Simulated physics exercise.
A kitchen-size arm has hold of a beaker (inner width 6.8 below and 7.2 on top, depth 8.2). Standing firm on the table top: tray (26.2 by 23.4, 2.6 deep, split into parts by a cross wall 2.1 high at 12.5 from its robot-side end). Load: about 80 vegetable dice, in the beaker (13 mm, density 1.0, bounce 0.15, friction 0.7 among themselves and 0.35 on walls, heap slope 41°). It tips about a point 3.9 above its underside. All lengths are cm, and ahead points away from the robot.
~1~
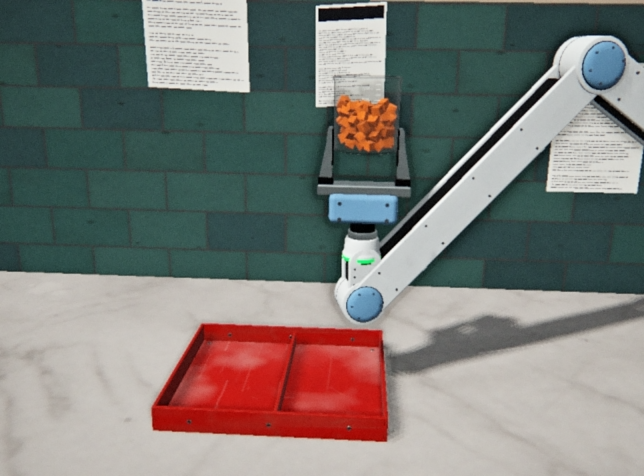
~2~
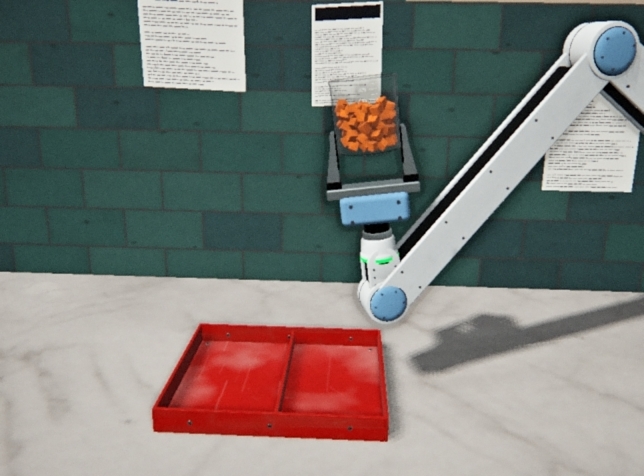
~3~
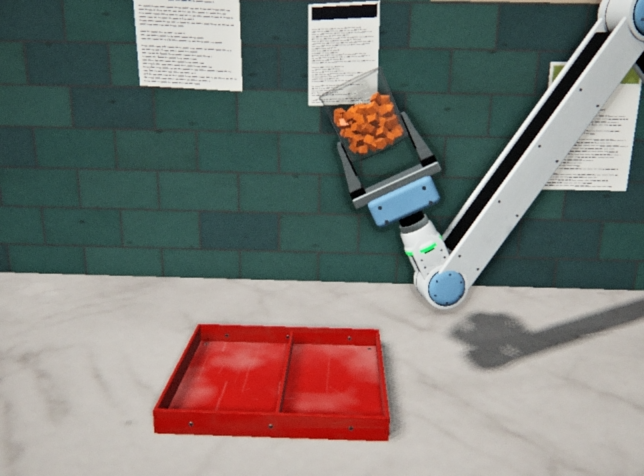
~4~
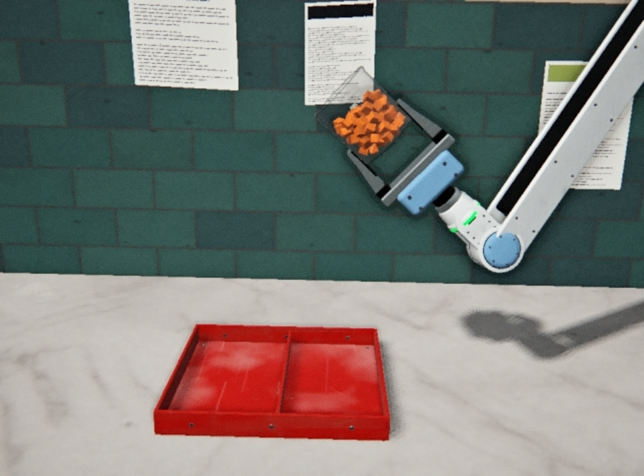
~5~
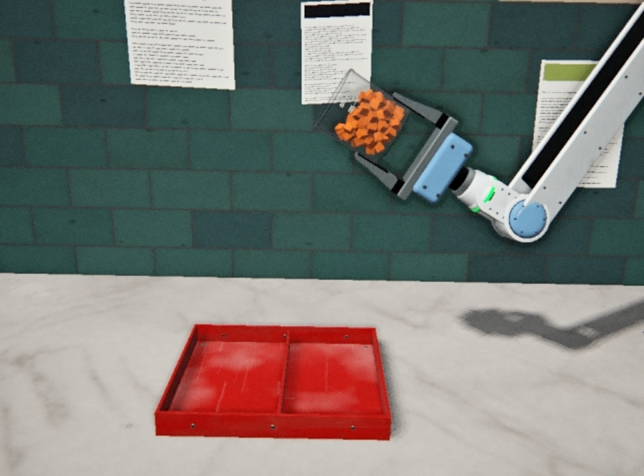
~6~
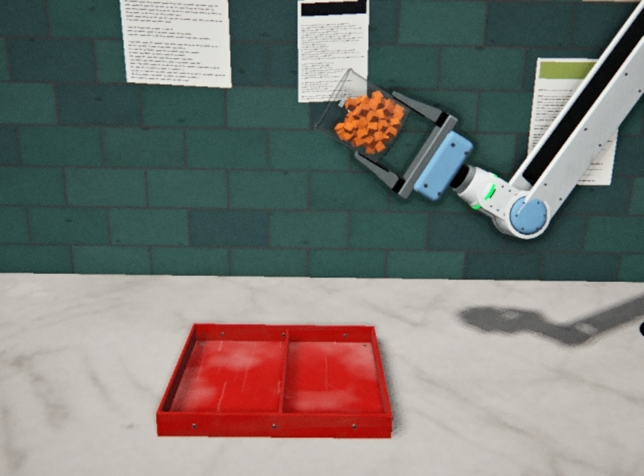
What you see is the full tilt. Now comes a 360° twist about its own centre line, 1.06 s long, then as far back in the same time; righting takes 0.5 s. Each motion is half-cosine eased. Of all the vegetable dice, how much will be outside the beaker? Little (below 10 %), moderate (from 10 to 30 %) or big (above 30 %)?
Answer: Little; below 10 % of the vegetable dice finish outside the beaker.
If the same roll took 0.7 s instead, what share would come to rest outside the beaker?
Then about 0 per cent.
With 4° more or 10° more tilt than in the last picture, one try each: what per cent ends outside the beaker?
About 0 and 0 per cent.
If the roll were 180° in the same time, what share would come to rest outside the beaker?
Then about 0 per cent.
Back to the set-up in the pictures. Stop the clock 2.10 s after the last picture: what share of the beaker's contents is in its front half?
Some 50 per cent.
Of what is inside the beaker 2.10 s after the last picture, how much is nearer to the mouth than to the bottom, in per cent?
Some 30 per cent.
Then, 1.05 s on, tipped 60°, highest piece 38 above the table; 80 in the beaker.
Then, 2.10 s on, tipped 60°, highest piece 38 above the table; 80 in the beaker.
Then, 2.82 s on, upright, highest piece 38 above the table; 80 in the beaker.
Then, 3.52 s on, upright, highest piece 38 above the table; 80 in the beaker.
In the end, 80 in the beaker. That is 0 % outside the beaker.
